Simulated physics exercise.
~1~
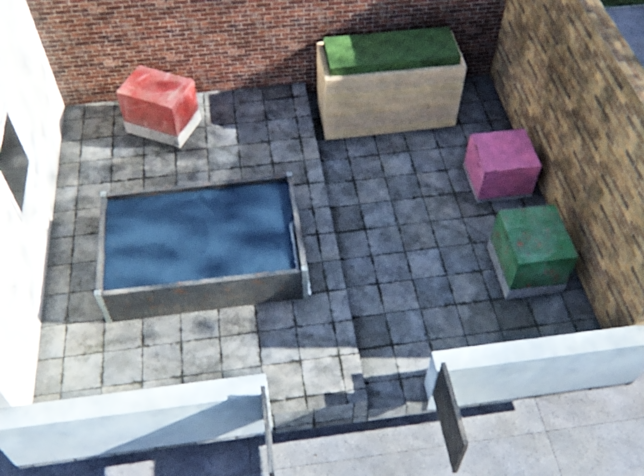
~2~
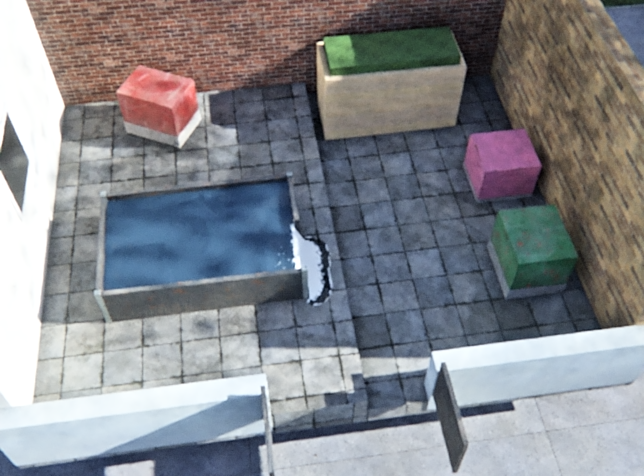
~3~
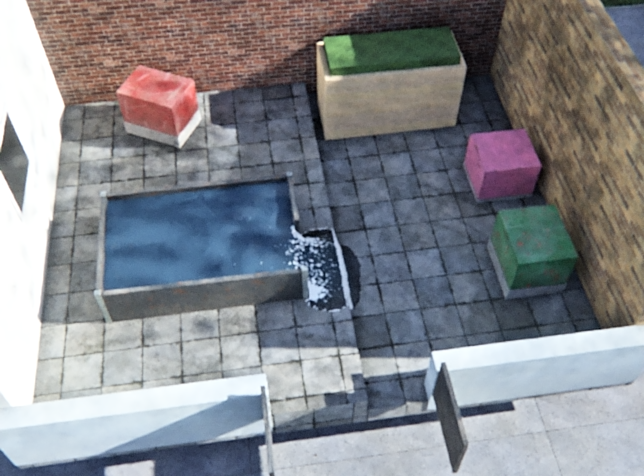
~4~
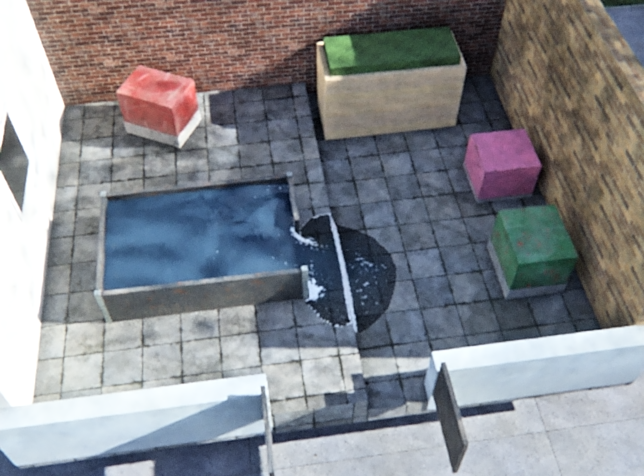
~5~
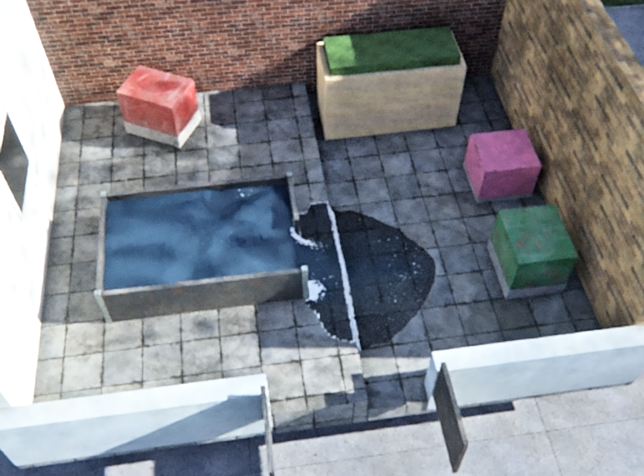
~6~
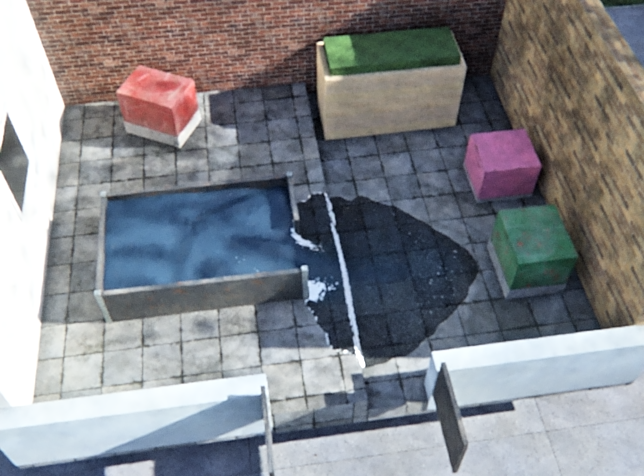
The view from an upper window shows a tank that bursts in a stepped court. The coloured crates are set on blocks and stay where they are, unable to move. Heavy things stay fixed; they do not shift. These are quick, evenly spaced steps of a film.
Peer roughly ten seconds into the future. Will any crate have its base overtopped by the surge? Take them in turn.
Each in turn: The green crate is overtopped, the red crate is spared, the pink crate is overtopped.
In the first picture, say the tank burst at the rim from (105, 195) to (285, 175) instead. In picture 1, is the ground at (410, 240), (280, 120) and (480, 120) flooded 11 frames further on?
In order: Spared, swamped, spared.
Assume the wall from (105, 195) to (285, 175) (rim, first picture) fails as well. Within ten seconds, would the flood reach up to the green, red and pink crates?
The green crate stays untouched; the red crate gets drenched; the pink crate gets drenched.
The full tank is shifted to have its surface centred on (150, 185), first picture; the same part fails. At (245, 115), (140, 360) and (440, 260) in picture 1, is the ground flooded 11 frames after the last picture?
Results in order - left untouched, left untouched, swamped.
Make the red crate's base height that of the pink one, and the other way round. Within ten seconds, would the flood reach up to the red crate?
Red crate: Untouched.
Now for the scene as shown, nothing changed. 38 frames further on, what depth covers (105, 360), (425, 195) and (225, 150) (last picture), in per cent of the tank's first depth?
Readings in sequence: 0, 10, 0 percent.
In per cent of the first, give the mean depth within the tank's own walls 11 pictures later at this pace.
Near 66 in a hundred.
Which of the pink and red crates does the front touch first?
I'd pick the one in pink.
A moment on, water covers 25 % of the floor; the green crate water round its plinth, the red crate not reached, the pink crate water round its plinth.
Next, water covers 30 % of the floor; the green crate water round its plinth, the red crate not reached, the pink crate water round its plinth.
Then, water covers 40 % of the floor; the green crate water round its plinth, the red crate not reached, the pink crate water round its plinth.
Later, water covers 50 % of the floor; the green crate water round its plinth, the red crate not reached, the pink crate water round its plinth.
In the end, water covers 50 % of the floor; the green crate was topped, the red crate stayed above the water, the pink crate was topped.
